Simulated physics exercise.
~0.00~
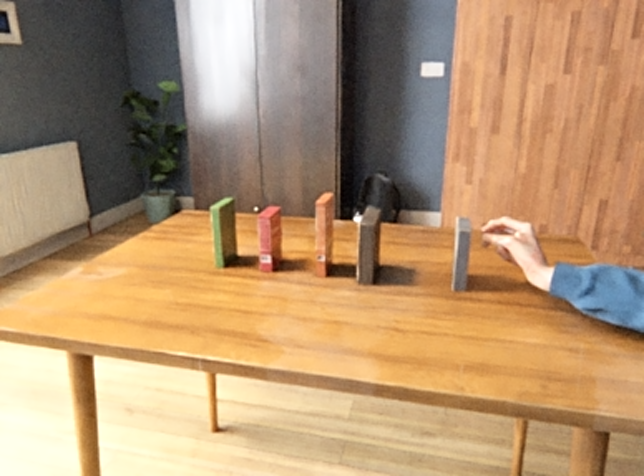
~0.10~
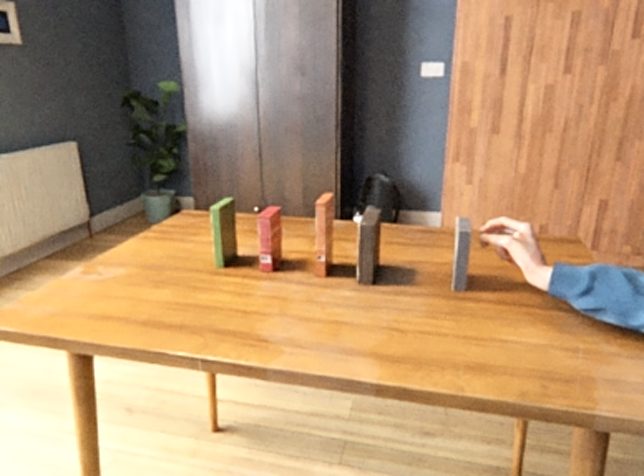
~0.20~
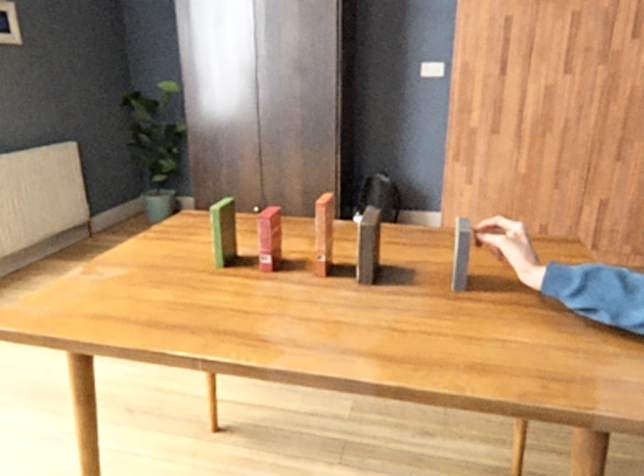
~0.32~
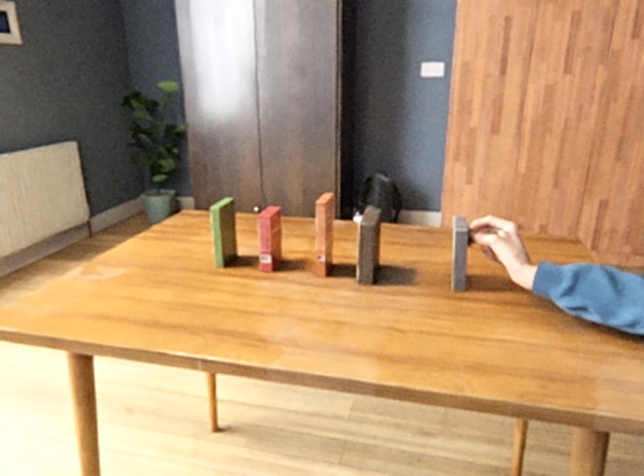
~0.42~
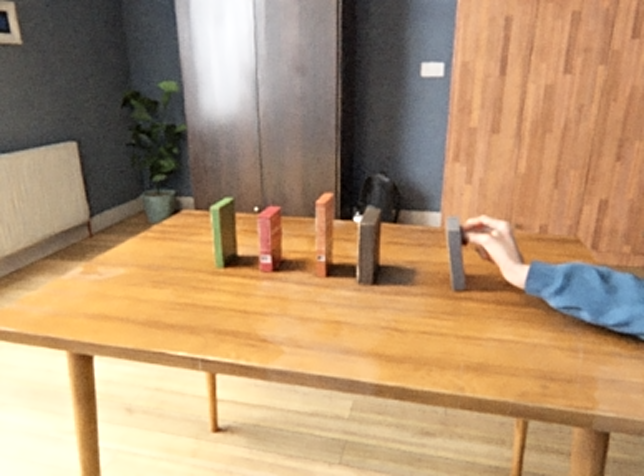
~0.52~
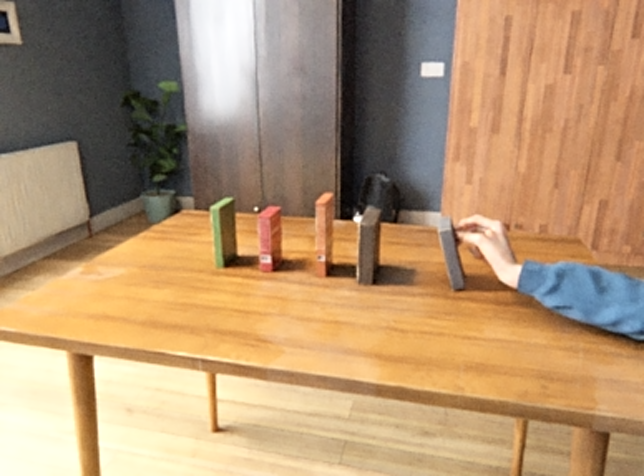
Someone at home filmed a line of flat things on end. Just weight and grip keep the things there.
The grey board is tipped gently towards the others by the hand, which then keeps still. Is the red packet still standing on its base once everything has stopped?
The piece remains up.
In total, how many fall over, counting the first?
That makes 1 altogether.
By 0.62 s, grey board 31° over.
By 0.72 s, grey board 68° over.
By 0.82 s, grey board 88° over.
When it is over (1.5 s), all 3 as before. End places, in pixels of the last picture, red packet near (271, 239).
